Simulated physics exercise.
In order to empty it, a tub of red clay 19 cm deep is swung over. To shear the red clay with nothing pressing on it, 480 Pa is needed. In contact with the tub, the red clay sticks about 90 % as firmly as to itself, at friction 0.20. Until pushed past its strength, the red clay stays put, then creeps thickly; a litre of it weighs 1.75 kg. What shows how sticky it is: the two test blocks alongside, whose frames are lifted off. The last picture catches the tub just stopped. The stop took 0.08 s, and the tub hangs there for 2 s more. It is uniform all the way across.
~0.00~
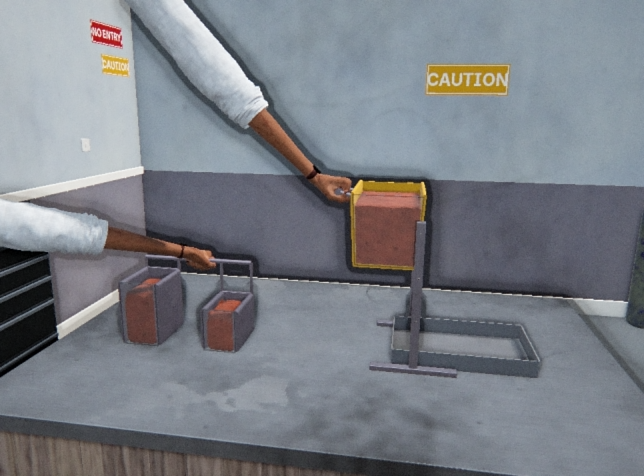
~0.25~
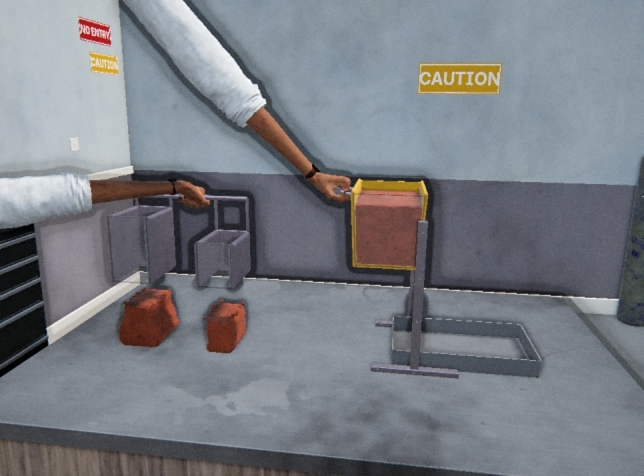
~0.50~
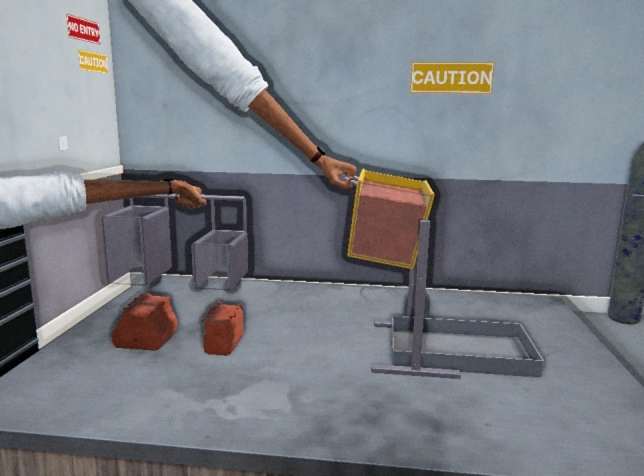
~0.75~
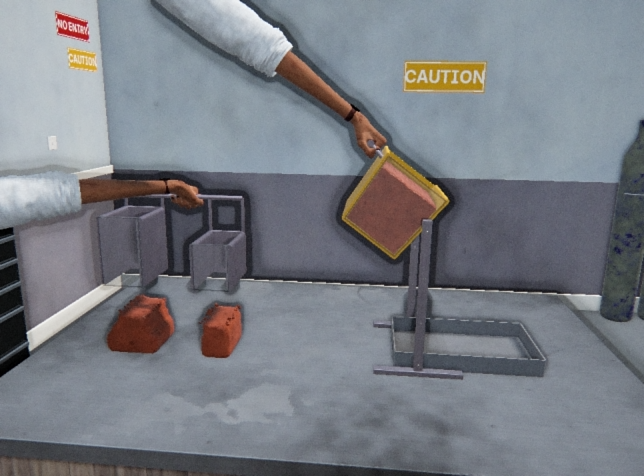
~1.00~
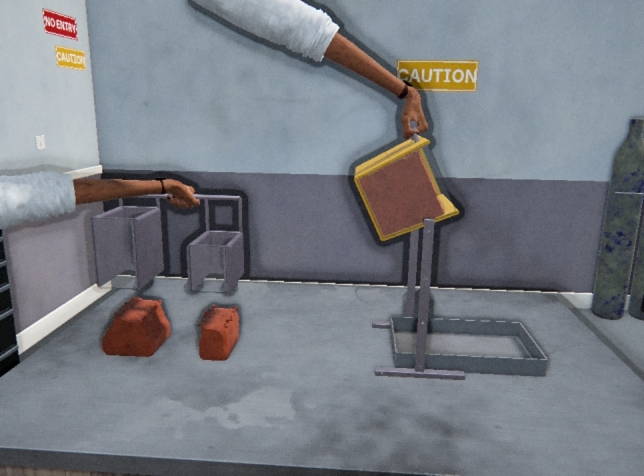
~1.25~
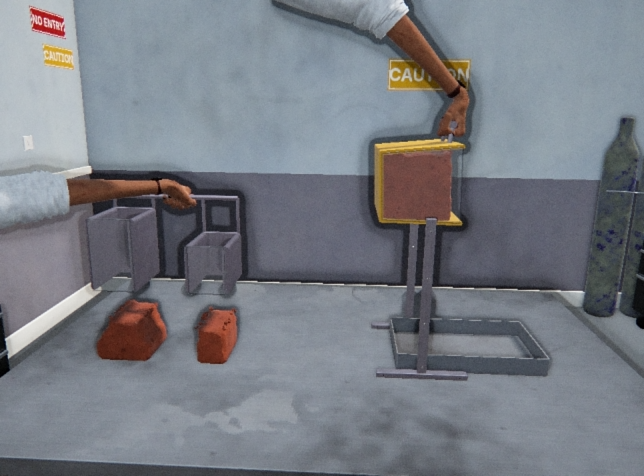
In a workshop-like room with grey-blue walls and yellow caution signs, a grey bench is seen from its front, slightly above. Two grey holders of red clay stand at left, and a yellow-edged tub of red clay sits on a stand above a shallow tray at right. One hand lifts the holders off two sagging blocks, then another swings the tub clockwise onto its side as the camera shifts sideways.
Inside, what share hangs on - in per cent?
I would say around 76 per cent.
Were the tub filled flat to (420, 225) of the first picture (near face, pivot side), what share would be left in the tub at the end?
It would come to roughly 100 percent.
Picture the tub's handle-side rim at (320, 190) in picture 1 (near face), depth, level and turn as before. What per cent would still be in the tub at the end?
The tub would end up holding some 45 % of it.
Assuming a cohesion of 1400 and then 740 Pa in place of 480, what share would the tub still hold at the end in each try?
Roughly 100 % followed by roughly 100 %.
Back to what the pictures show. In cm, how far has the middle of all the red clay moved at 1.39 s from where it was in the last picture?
Shift: Roughly 1 cm.
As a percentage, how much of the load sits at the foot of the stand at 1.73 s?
Down at that time: Approx. 0 %.
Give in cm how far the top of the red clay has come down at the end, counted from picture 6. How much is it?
Roughly 1 cm.
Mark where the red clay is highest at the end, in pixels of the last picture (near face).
About (400, 155).
By 1.39 s, the tub is at 88 degrees and holds 100 %.
By 1.56 s, the tub is at 88 degrees and holds 98 %.
By 1.73 s, the tub is at 88 degrees and holds 89 %.
By 1.90 s, the tub is at 88 degrees and holds 79 %.
By 3.25 s, at the end, the tub is at 88 degrees and holds 76 %.
